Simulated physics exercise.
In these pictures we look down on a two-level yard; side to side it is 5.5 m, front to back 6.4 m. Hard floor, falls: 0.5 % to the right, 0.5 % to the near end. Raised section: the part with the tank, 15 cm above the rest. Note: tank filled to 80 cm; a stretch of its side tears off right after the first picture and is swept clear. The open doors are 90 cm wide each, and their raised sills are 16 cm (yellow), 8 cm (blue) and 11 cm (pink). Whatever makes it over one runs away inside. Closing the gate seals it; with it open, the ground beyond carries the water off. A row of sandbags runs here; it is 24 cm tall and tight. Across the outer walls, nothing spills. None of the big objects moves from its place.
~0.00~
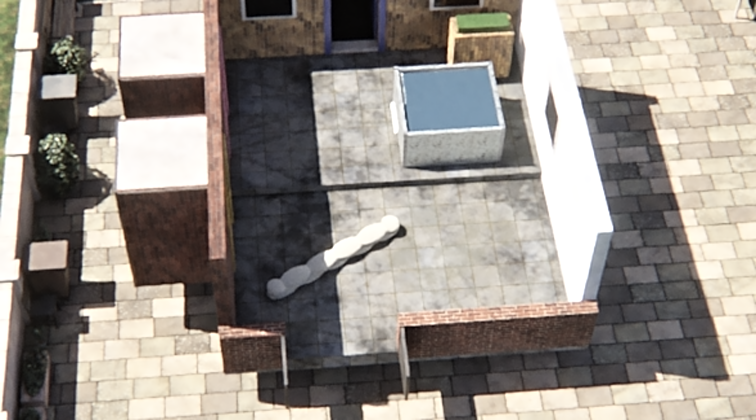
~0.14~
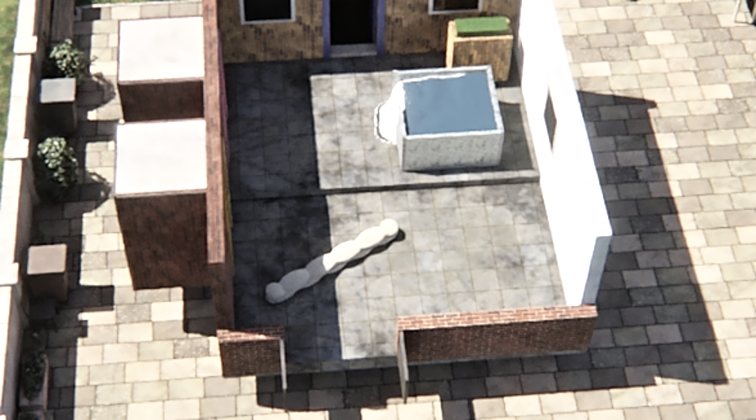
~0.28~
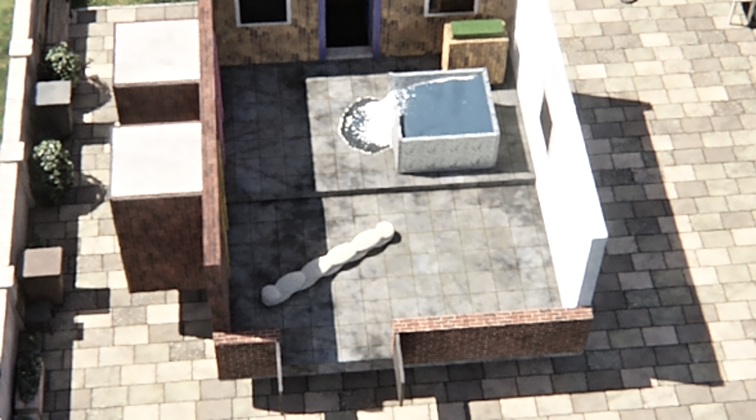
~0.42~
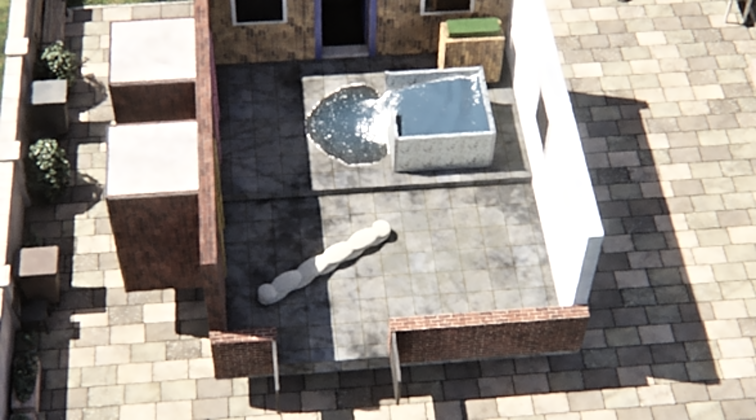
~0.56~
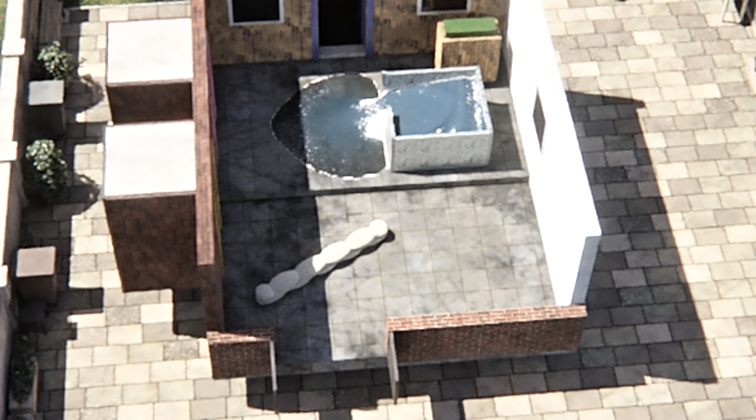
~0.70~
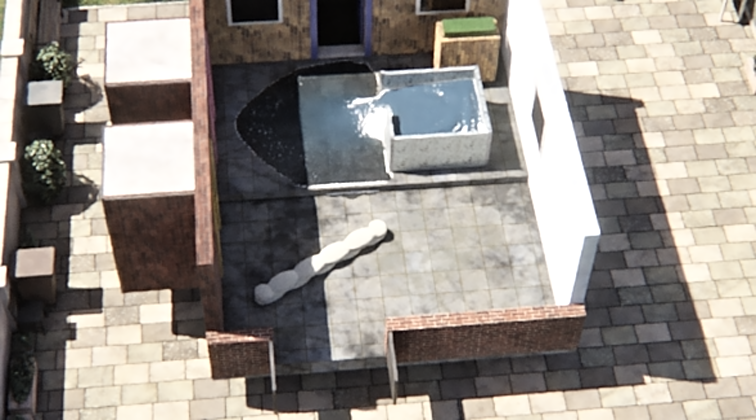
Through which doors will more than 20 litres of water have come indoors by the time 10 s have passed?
The yellow door: 20 litres or less; the blue door: 20 litres or less; the pink door: More than 20 litres.
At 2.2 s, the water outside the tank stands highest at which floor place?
About (213, 82).
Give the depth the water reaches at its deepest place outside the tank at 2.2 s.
I'd put it at close to 33 cm.
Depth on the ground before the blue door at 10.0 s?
Depth: Approx. 5.0 cm.
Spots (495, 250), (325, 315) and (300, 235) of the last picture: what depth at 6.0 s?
0, 2 and 9 cm, respectively.
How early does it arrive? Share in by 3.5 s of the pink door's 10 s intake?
Share: ~ 90 %.
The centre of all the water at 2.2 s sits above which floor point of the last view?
At roughly (351, 132).
After 1.4 s water covers 30 % of the floor and is deepest (46 cm) near (213, 68); yellow door not reached, blue door 11 cm at the sill, 0 L in, pink door 18 cm at the sill, 23 L in.
After 2.2 s water covers 35 % of the floor and is deepest (33 cm) near (213, 82); yellow door 11 cm at the sill, 0 L in, blue door 6 cm at the sill, 7 L in, pink door 24 cm at the sill, 93 L in.
After 3.5 s water covers 40 % of the floor and is deepest (22 cm) near (225, 346); yellow door 8 cm at the sill, 0 L in, blue door 7 cm at the sill, 9 L in, pink door 17 cm at the sill, 151 L in.
After 6.0 s water covers 65 % of the floor and is deepest (20 cm) near (226, 355); yellow door 9 cm at the sill, 0 L in, blue door 5 cm at the sill, 11 L in, pink door 11 cm at the sill, 165 L in.
After 10.0 s water covers 90 % of the floor and is deepest (11 cm) near (266, 288); yellow door 9 cm at the sill, 0 L in, blue door 5 cm at the sill, 11 L in, pink door 5 cm at the sill, 165 L in.
